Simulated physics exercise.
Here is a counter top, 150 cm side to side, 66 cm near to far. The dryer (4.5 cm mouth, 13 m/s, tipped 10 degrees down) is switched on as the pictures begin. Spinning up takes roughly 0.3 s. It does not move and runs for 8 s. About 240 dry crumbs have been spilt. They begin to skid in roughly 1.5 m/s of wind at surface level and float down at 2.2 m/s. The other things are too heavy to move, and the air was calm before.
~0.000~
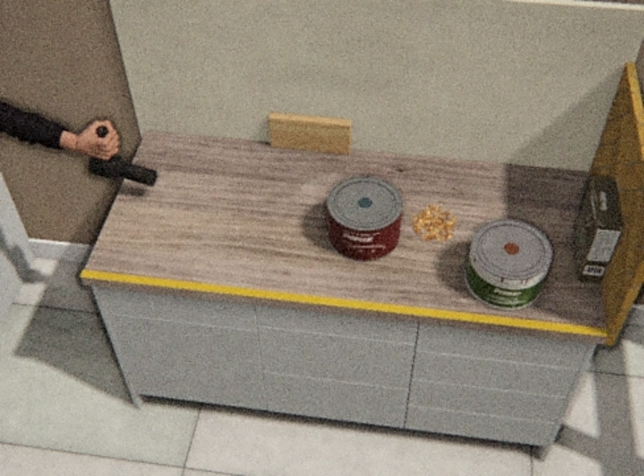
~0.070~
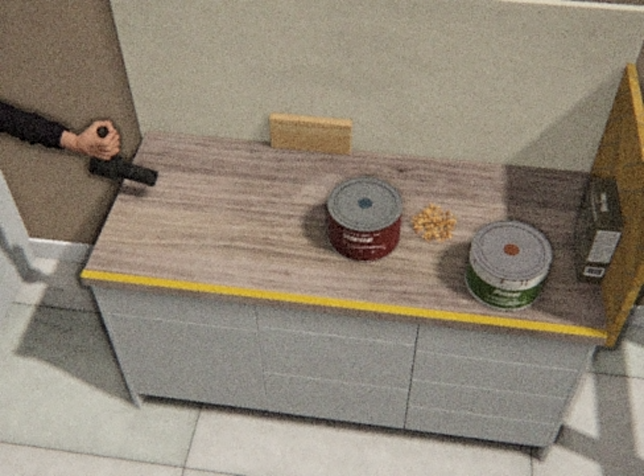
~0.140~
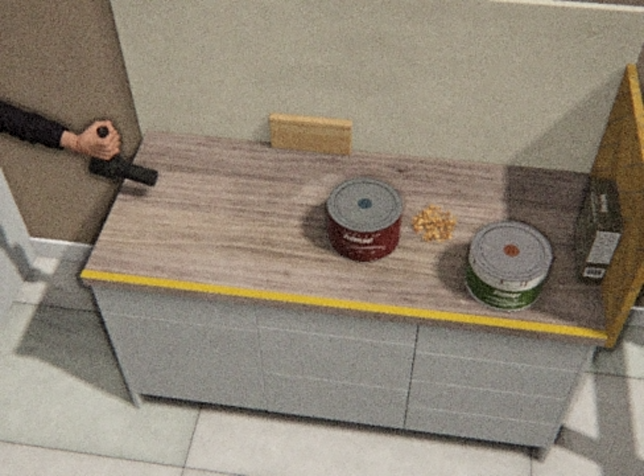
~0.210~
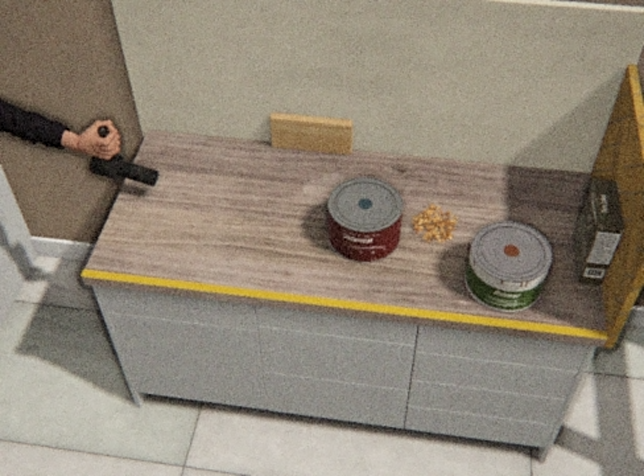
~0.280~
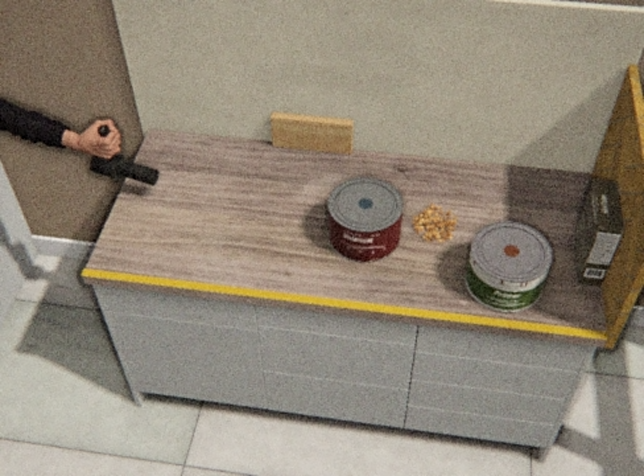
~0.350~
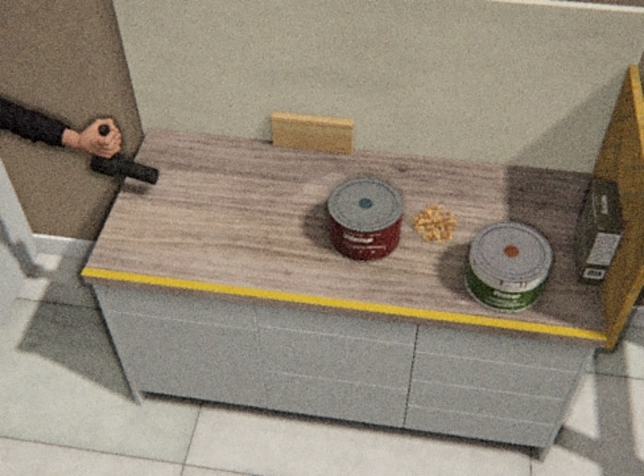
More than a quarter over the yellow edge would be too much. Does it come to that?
As for a quarter going over the yellow edge: No.
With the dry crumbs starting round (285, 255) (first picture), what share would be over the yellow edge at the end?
It would be near 100 %.
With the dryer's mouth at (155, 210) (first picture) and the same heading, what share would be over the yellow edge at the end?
It would be near 0 %.
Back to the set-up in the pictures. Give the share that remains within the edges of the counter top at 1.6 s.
About 100 %.
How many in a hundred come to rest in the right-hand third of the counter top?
Some 60 per cent.
After 1.6 s, 50 % are on the move or not yet settled, 0 % are over the yellow edge; the middle of those still in play is near (438, 225).
After 2.6 s, 50 % are on the move or not yet settled, 0 % are over the yellow edge; the middle of those still in play is near (438, 225).
After 4.4 s, 45 % are on the move or not yet settled, 0 % are over the yellow edge; the middle of those still in play is near (438, 225).
After 8.0 s, at the end, 0 % are over the yellow edge; the middle of those still in play is near (438, 225).
